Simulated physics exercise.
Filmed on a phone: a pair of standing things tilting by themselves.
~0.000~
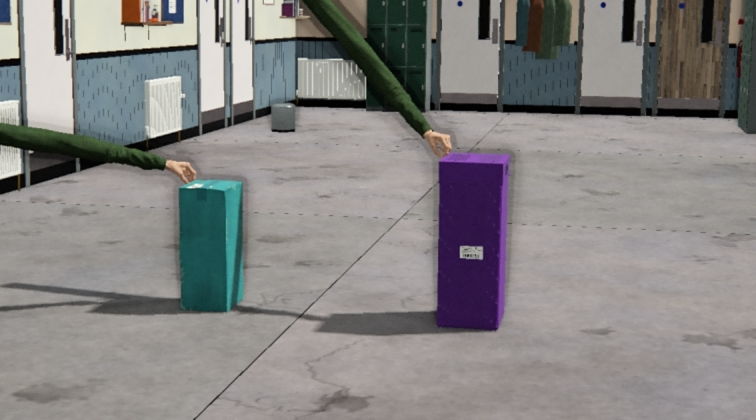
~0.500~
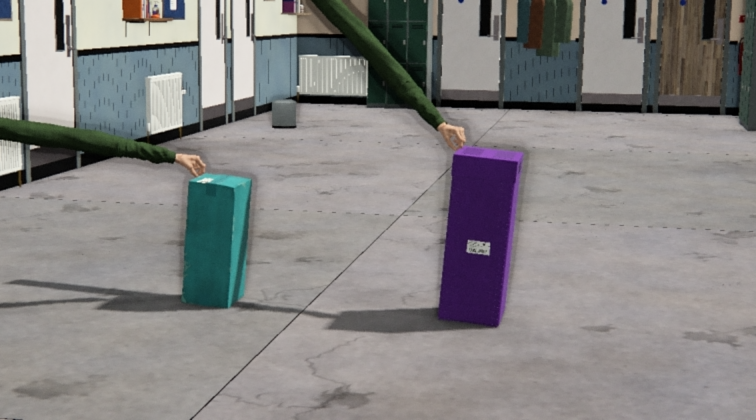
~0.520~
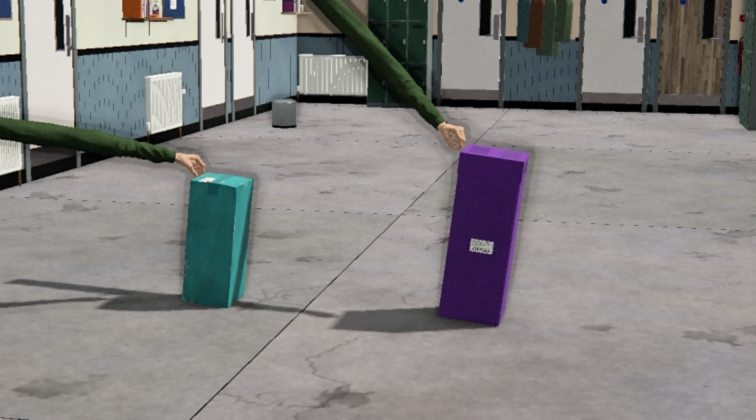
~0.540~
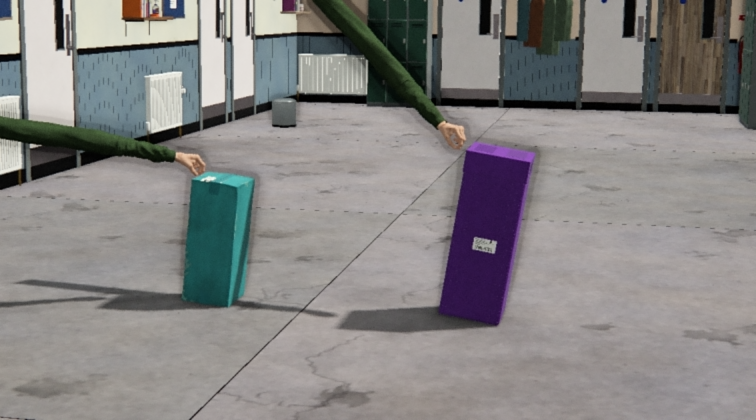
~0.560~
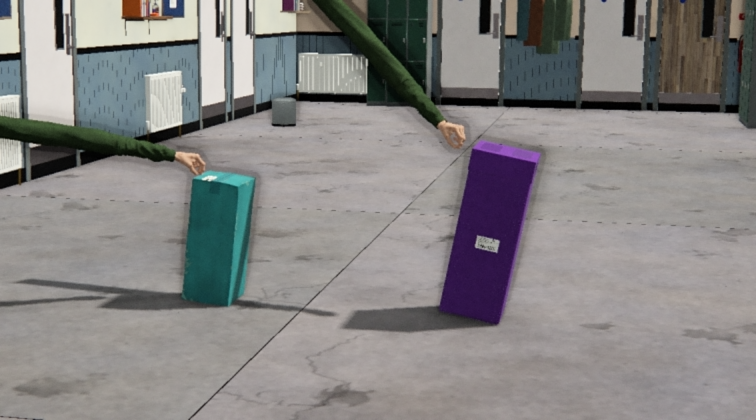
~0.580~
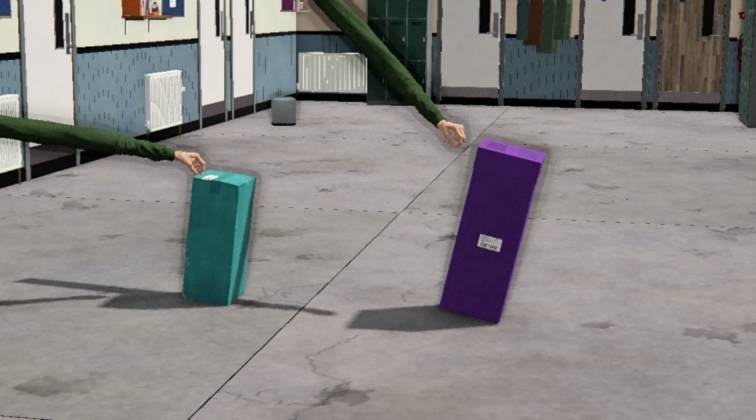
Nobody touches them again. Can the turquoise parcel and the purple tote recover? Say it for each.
The turquoise parcel returns to its base; the purple tote goes down on its side.
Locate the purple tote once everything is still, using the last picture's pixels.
Roughly at (589, 291).
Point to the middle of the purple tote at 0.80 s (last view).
At about (521, 232).
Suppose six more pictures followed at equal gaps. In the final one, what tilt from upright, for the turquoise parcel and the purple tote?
Then 4° and 25°.
By 0.80 s, turquoise parcel upright near (211, 238); purple tote 31° off upright near (521, 232).
By 1.02 s, turquoise parcel upright near (212, 239); purple tote 59° off upright near (561, 252).
When it is over (1.8 s), the turquoise parcel settles on its feet, near (212, 239); the purple tote topples, near (589, 291).
